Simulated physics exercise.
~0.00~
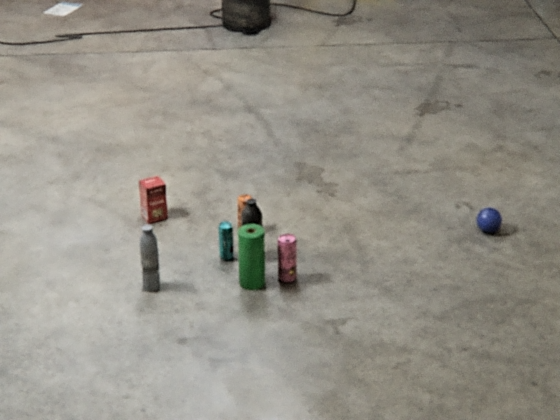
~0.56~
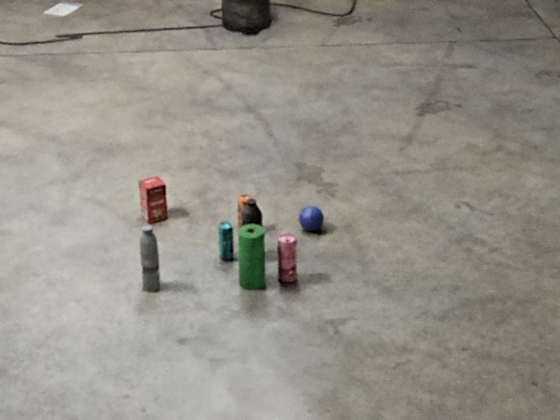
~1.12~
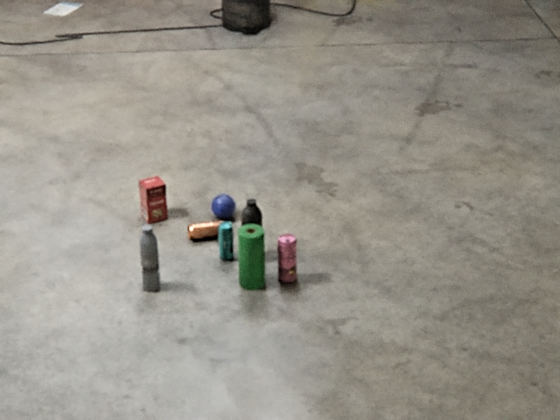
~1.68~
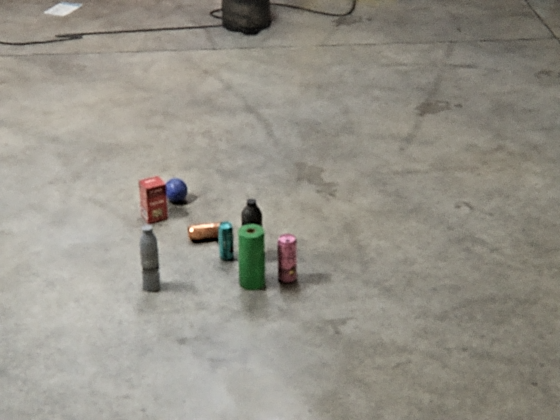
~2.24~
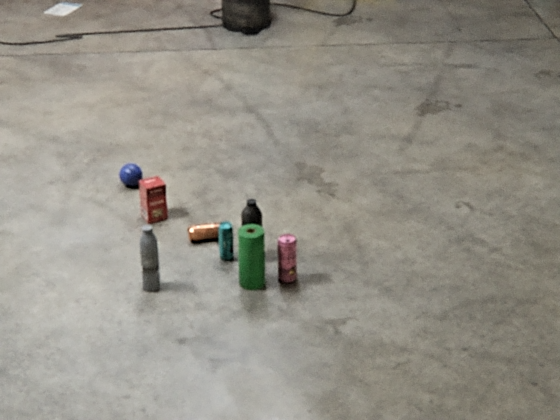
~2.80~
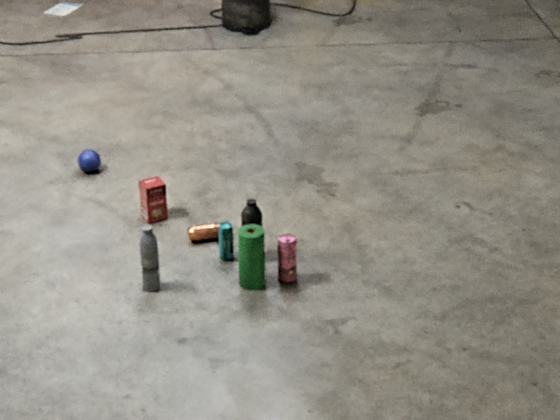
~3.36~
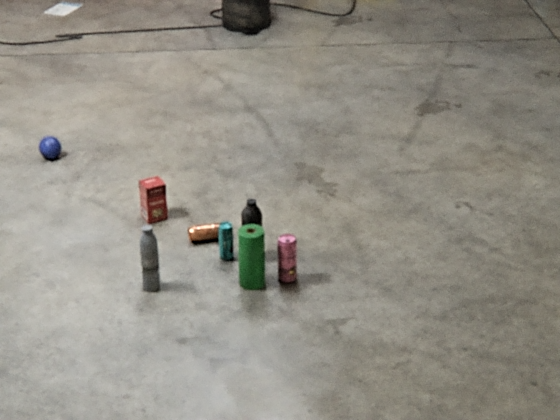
A red carton stood among upright bottles, cans and a green roll on a concrete floor as a blue ball rolled in from the right, knocked the orange can onto its side, and rolled on behind the carton to the far left, everything else still standing.
